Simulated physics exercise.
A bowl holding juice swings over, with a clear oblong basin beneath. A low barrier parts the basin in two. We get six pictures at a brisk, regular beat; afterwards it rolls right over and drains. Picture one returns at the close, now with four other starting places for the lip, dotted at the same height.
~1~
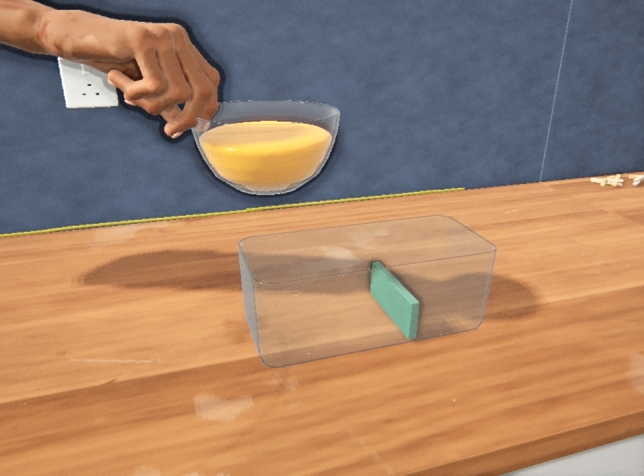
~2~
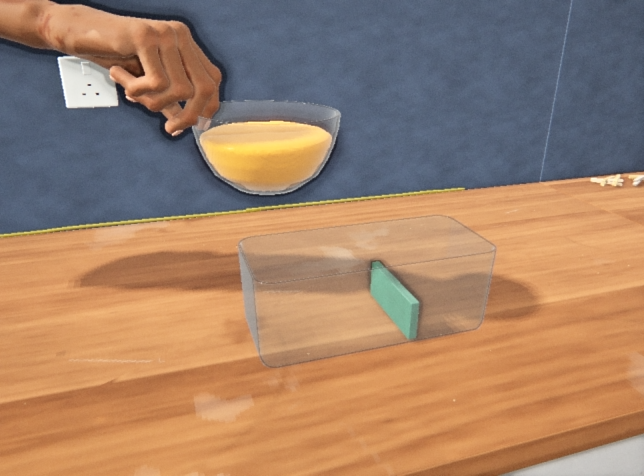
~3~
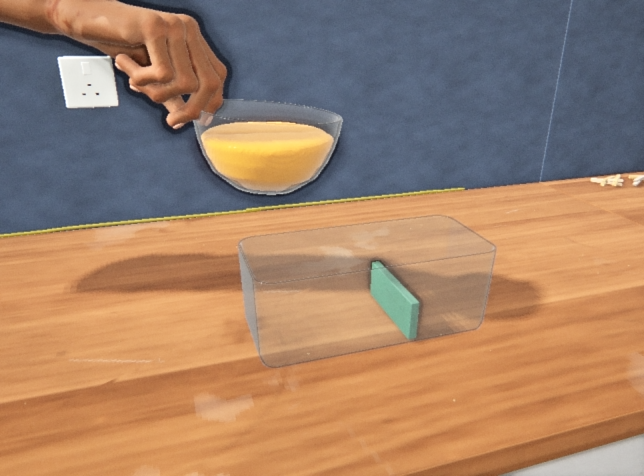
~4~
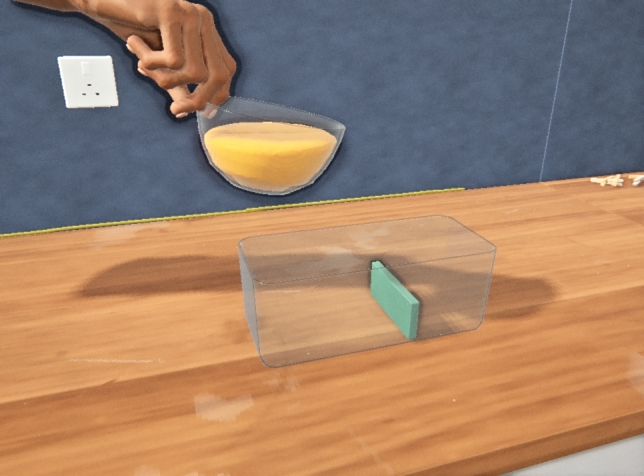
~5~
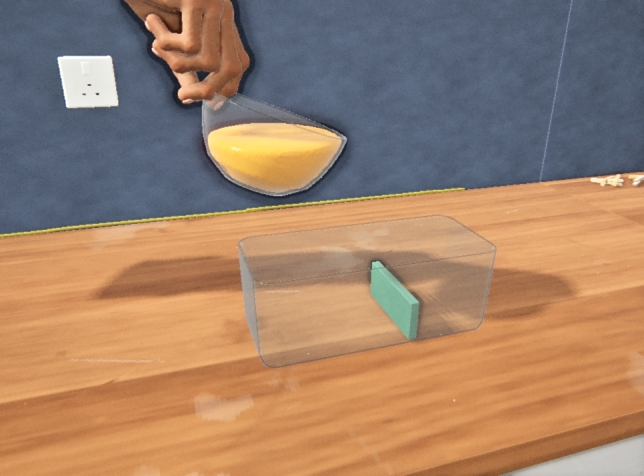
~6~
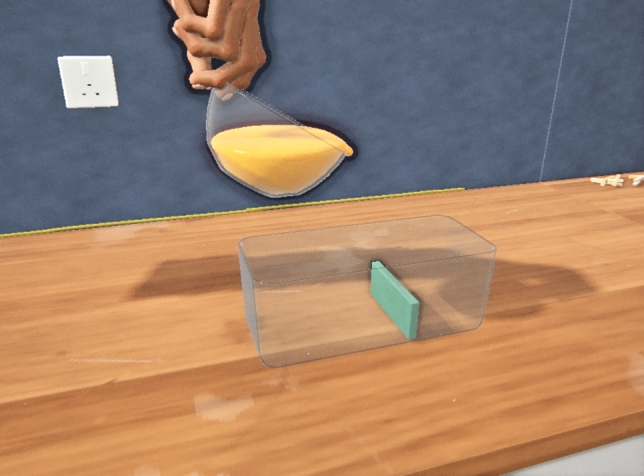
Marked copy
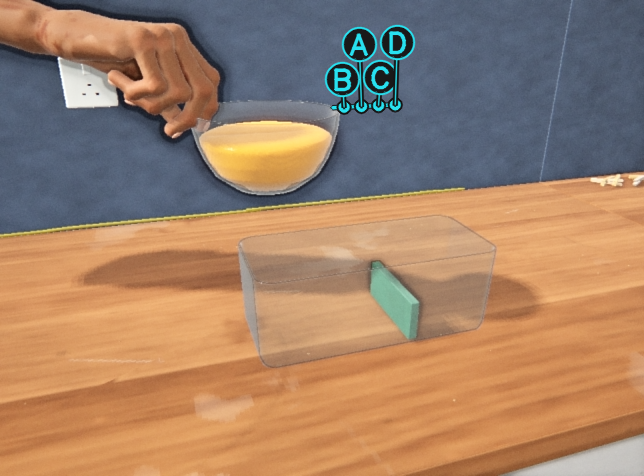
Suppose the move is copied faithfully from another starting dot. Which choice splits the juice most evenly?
Place A does it best.
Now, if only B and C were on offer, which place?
That is place C.
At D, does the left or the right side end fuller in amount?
The right one.
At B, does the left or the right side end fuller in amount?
More ends on the left.
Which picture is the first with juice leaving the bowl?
Picture 6.
In cyan, A at (361, 106); B at (344, 107); C at (378, 105); D at (395, 104).
If A is chosen, about 49 % ends left of the wall and 51 % right of it.
If B is chosen, about 79 % ends left of the wall and 19 % right of it.
If C is chosen, about 30 % ends left of the wall and 69 % right of it.
If D is chosen, about 13 % ends left of the wall and 86 % right of it.
